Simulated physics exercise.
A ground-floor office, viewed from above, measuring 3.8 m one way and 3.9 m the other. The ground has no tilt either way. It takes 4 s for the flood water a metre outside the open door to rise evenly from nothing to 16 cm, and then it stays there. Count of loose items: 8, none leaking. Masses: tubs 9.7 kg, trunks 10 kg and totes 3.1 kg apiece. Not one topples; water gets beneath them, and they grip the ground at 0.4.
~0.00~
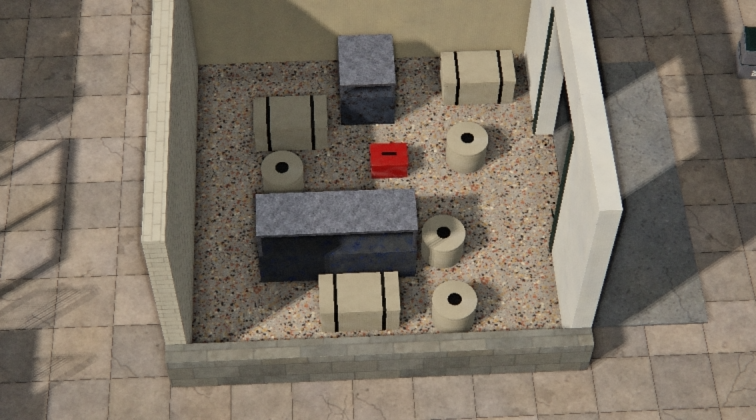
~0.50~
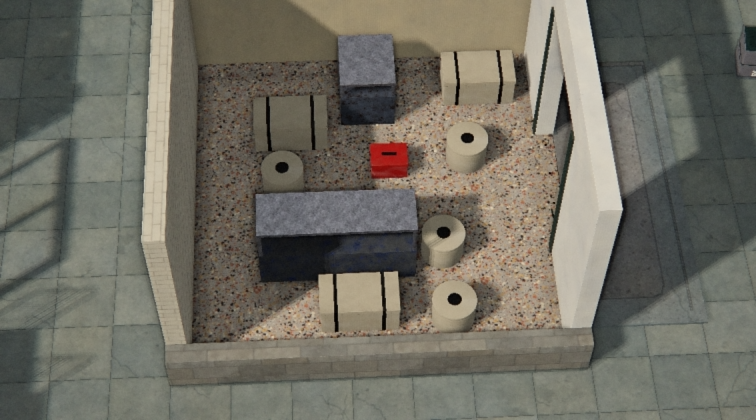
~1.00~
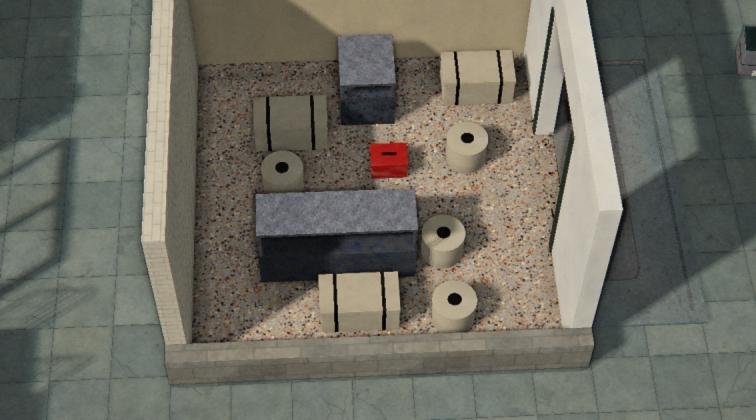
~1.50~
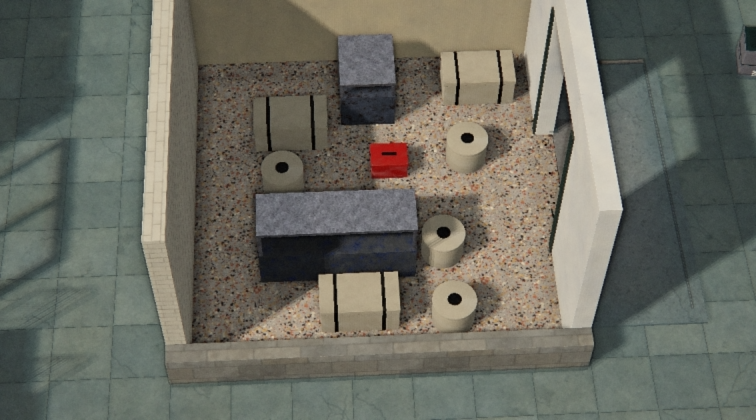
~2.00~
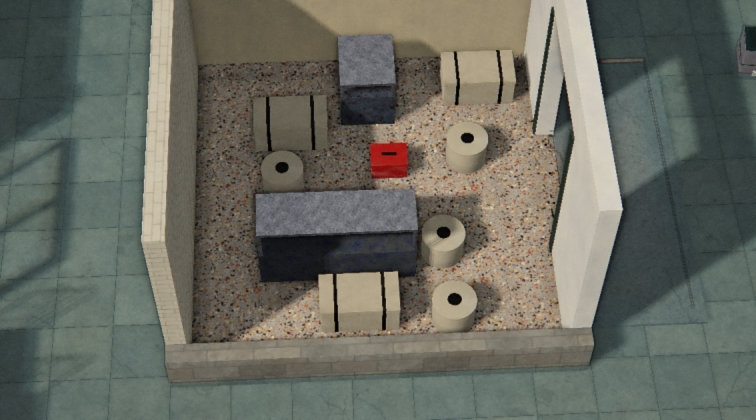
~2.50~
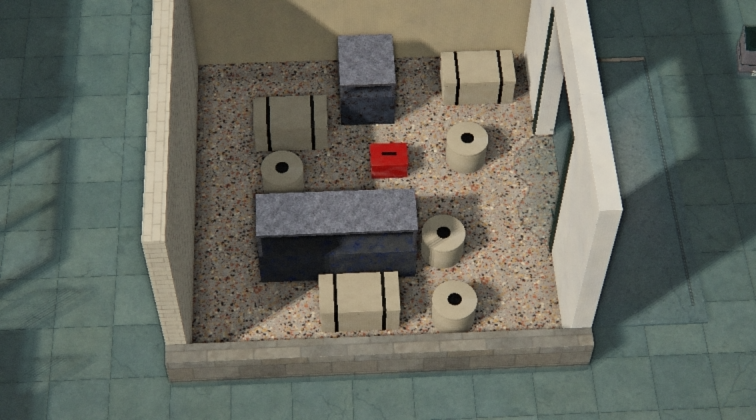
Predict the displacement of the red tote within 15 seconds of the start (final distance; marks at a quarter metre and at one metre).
Looks like the red tote is swept well off.
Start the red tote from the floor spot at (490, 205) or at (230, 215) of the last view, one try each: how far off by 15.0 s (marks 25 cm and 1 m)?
Results in order: It ends up well away; it ends up well away.
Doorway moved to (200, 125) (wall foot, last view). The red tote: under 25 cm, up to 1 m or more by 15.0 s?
With that change, the red tote is swept well off.
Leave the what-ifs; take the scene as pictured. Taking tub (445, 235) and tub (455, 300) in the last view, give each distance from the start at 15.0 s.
They've ended up 100 cm and 80 cm away, in that order.
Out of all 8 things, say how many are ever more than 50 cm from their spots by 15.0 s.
Counting them up, I find 7.
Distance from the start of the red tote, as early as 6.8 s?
Around 80 cm from the start by that time.
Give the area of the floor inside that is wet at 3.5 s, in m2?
Some 1.5 m2 of it.
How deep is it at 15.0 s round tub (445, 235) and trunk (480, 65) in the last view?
First about 12 cm, second about 7 cm.
After 3.5 s the red tote is near (389, 154), 0.0 m from its start, aground; 0 afloat.
After 6.8 s the red tote is near (318, 125), 0.9 m from its start, afloat; 1 afloat.
After 11.0 s the red tote is near (262, 102), 1.5 m from its start, afloat; 7 afloat.
After 15.0 s the red tote is near (279, 93), 1.4 m from its start, afloat; 8 afloat.
